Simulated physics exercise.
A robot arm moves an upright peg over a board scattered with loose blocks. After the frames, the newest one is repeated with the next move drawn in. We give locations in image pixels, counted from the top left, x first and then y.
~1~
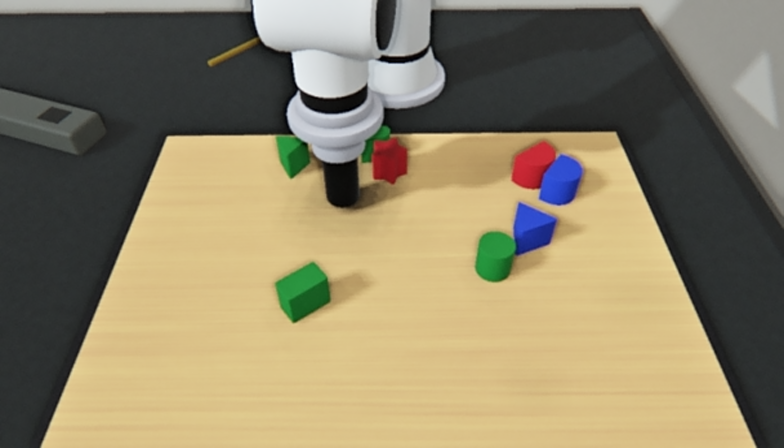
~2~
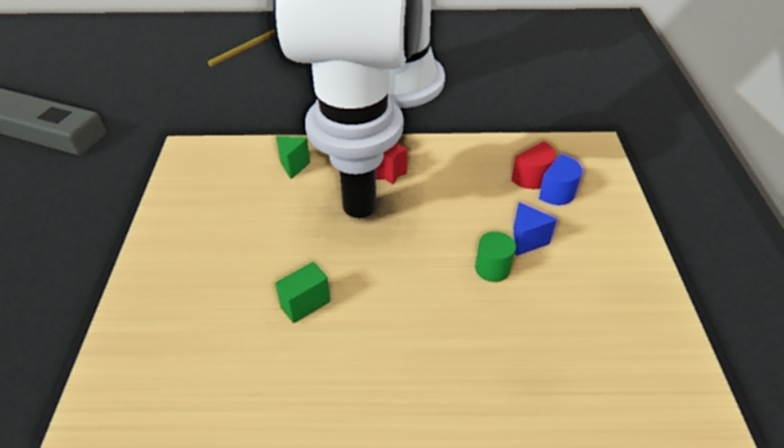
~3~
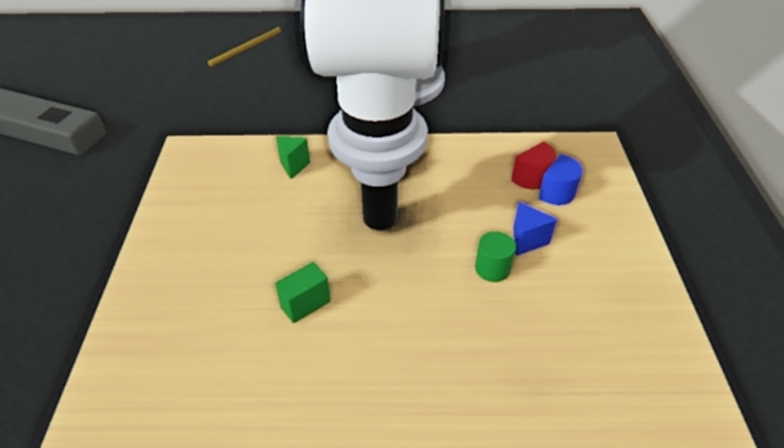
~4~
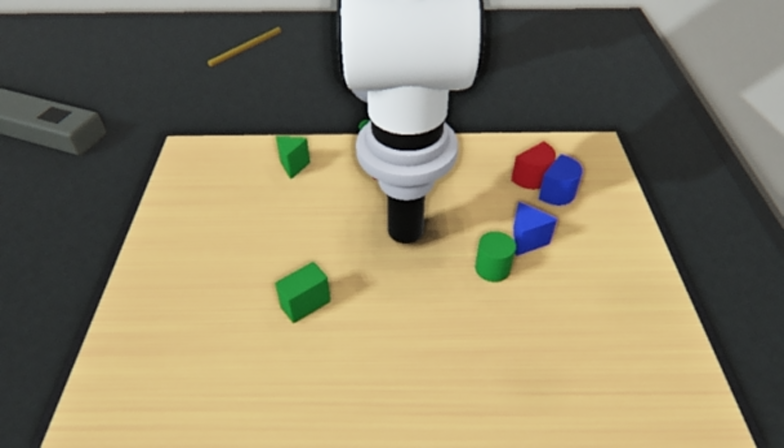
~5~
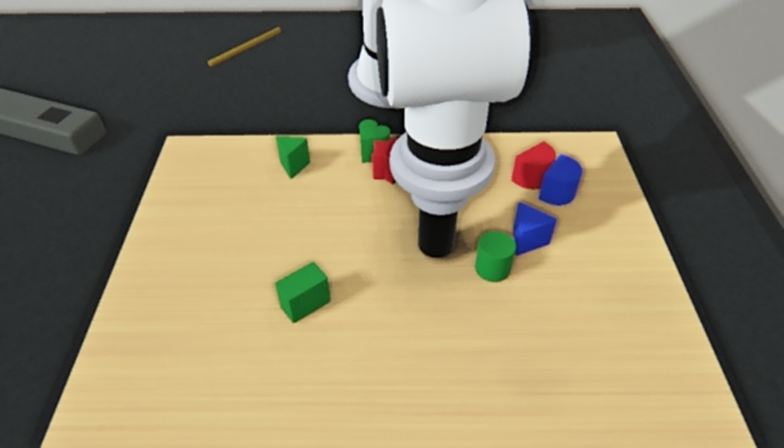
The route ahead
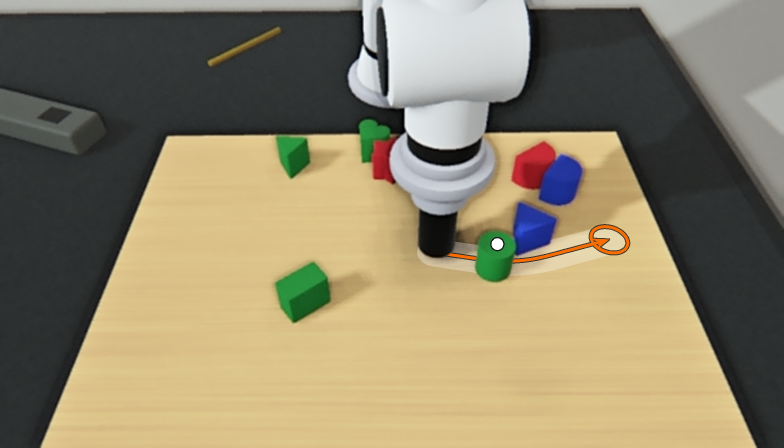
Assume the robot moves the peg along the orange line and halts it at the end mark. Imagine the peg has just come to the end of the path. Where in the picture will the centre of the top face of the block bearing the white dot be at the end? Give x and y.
Top centre: (553, 263).
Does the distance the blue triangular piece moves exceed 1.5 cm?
I expect so.
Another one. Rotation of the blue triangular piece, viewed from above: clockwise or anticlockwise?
From above, the turn goes anticlockwise.
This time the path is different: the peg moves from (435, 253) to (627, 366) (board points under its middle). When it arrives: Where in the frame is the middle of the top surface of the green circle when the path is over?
The centre of its top will be at (538, 251).
The drawn path runs from (435, 253) over (528, 260) to (609, 240); the dot is on the green circle.
On the path given first. One third of the way, peg (498, 254); green circle (534, 256).
Two thirds of the way, peg (558, 247); green circle (553, 263); blue triangular piece (552, 206), turned 100° anticlockwise.
At the end, peg (612, 233); green circle (553, 263); blue triangular piece (553, 205), turned 110° anticlockwise; blue half-round block not moved.
